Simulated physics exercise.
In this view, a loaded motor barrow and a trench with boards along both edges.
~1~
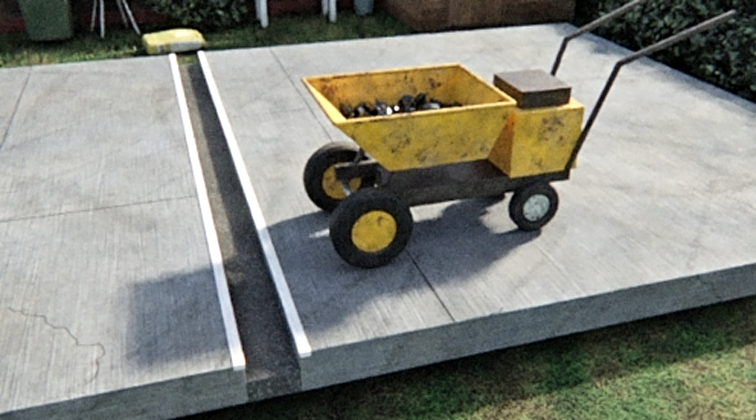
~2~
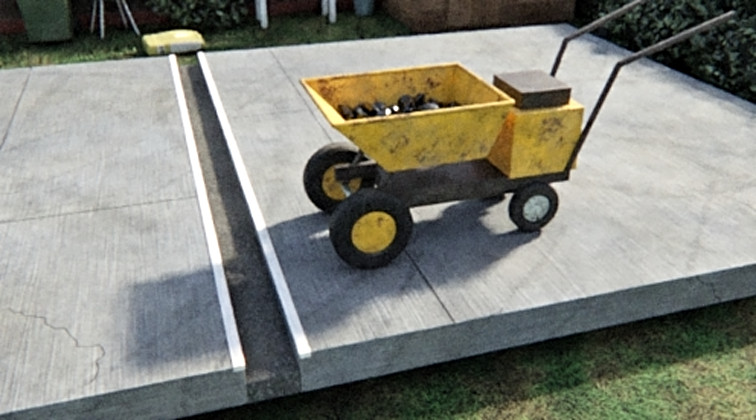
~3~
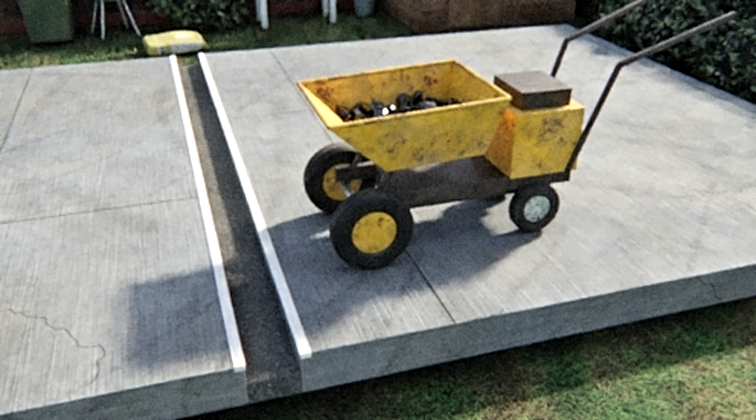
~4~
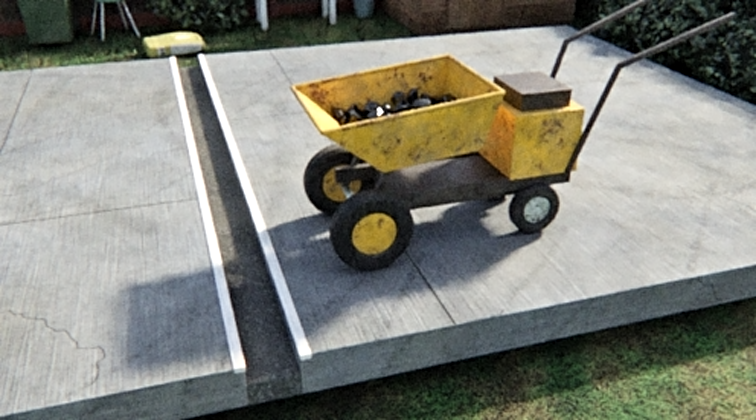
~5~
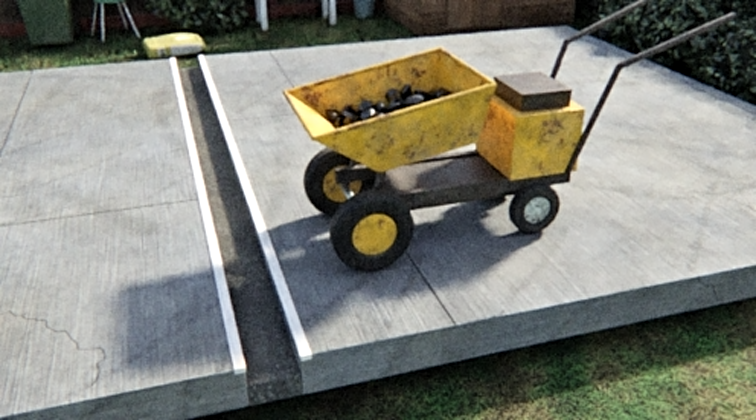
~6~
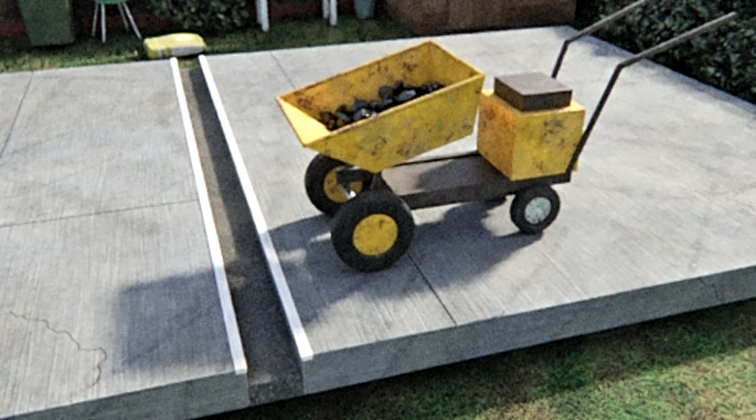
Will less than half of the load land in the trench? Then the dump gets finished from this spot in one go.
Lesser share.
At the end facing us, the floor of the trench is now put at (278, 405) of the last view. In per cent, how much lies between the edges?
Estimate: Approx. 30 per cent.
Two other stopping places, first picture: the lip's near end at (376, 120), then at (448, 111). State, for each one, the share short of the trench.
Roughly 0 percent first, then roughly 60 percent.
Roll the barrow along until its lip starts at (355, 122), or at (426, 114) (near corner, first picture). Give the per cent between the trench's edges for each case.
First try: 50 per cent; second try: 50 per cent.
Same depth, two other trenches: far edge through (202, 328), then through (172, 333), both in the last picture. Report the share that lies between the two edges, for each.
The first case gives close to 60 per cent and the second close to 90 per cent.
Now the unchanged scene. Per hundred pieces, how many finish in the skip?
About 0 %.
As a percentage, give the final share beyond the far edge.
Call it some 75 percent of the pieces.
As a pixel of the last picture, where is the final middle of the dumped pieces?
Roughly pixel (184, 264).
Shortly afterwards, skip tipped steeply; the whole lot in the skip.
Next, skip tipped steeply; all but a few in the skip; only a few in or heaped over the trench; only a few beyond it; only a few falling.
Some moments later, skip tipped right over; a little in the skip; a little in or heaped over the trench; the bulk beyond it.
In the end, skip tipped right over; near a quarter in or heaped over the trench; the bulk beyond it.
